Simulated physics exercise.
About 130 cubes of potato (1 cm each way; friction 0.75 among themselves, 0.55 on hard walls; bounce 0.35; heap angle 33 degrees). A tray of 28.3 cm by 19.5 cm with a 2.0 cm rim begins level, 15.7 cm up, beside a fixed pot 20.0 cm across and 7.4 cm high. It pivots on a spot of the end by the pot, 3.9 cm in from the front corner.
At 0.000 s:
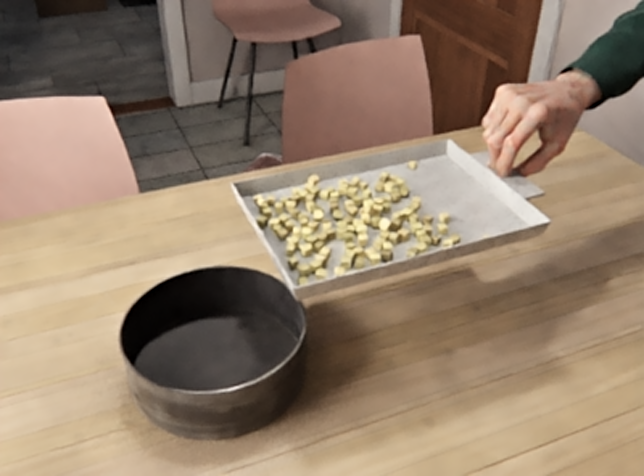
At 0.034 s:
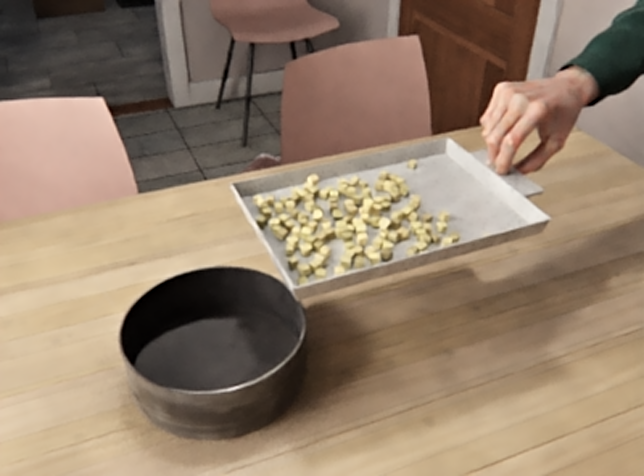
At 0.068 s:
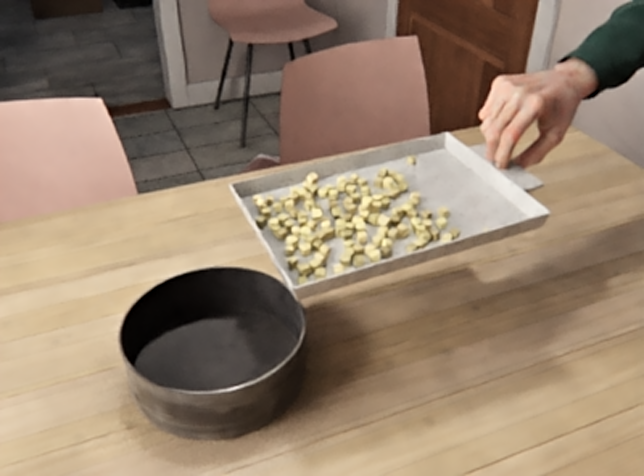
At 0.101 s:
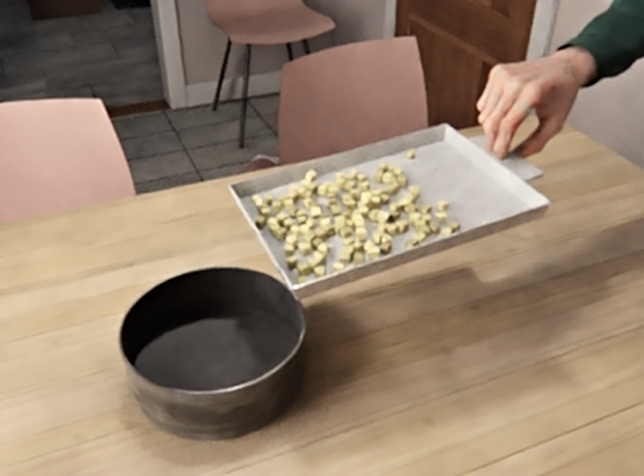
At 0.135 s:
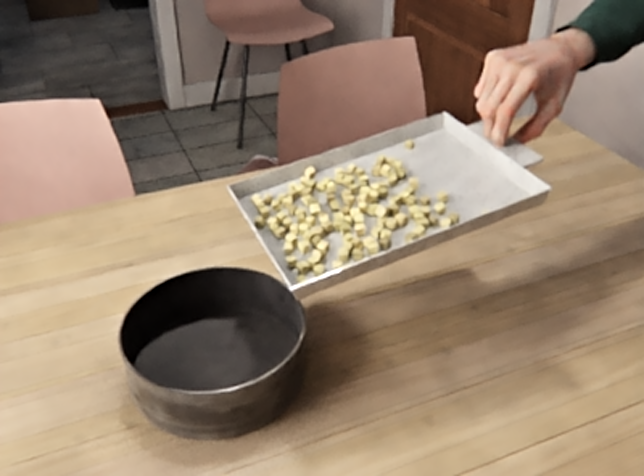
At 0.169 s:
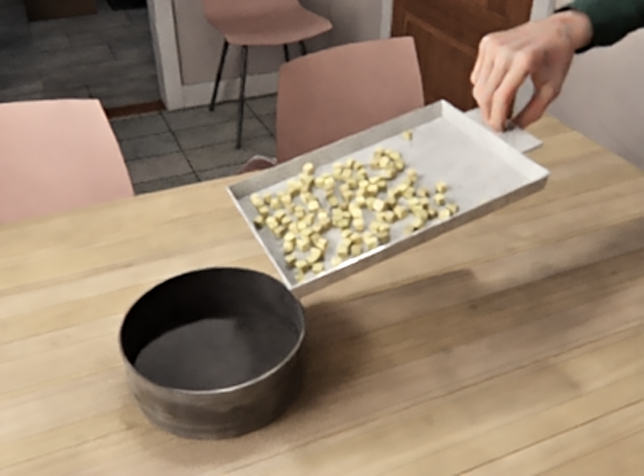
A shallow pale tray of small yellowish potato cubes tilts gently above a light wooden table, its right end rising as a green-sleeved hand at the upper right grips its tab. A round dark pot sits below its left end, with pink chairs, grey floor tiles and a brown door behind. Seen from slightly above by a still camera, the cubes barely shift on the tray.
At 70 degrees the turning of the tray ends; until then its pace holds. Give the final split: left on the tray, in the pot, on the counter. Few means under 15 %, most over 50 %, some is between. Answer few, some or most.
Tray most, pot some, counter few.
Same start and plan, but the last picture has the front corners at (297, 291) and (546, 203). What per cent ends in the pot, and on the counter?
Pot 0, counter 30.
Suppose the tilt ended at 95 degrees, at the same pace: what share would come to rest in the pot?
It would be near 85 per cent.
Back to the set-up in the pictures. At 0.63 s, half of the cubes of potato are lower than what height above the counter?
About 20 cm.
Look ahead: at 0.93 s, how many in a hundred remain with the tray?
Some 65 per cent of the load.
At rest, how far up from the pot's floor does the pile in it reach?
Roughly 1.0 cm.
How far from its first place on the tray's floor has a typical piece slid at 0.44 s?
About 1 cm.
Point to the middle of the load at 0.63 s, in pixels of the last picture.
Around (271, 213).
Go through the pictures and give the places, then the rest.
The first picture shows tray tilt 0 degrees, front corners at (297, 284) and (545, 219); middle of the pieces at (349, 221); pot at (214, 322).
The second picture shows tray tilt 1 degrees, front corners at (297, 284) and (544, 217); middle of the pieces at (349, 220).
The third picture shows tray tilt 2 degrees, front corners at (296, 284) and (544, 211); middle of the pieces at (348, 218).
The fourth picture shows tray tilt 5 degrees, front corners at (295, 284) and (545, 201), lowest corner left back; middle of the pieces at (348, 215).
The fifth picture shows tray tilt 8 degrees, front corners at (294, 284) and (545, 187), lowest corner left back; middle of the pieces at (346, 211).
The sixth picture shows tray tilt 12 degrees, front corners at (293, 284) and (544, 173), lowest corner left back; middle of the pieces at (345, 207); pot at (213, 322). Its pace works out near 105 degrees a second.
After 0.44 s, tilt 40 degrees; the tray holds 100 %, the pot 0 %.
After 0.63 s, tilt 60 degrees; the tray holds 100 %, the pot 0 %.
After 0.93 s, tilt 70 degrees; the tray holds 65 %, the pot 20 %.
At rest (2.0 s), tray 60 %, pot 30 %, counter 10 %.
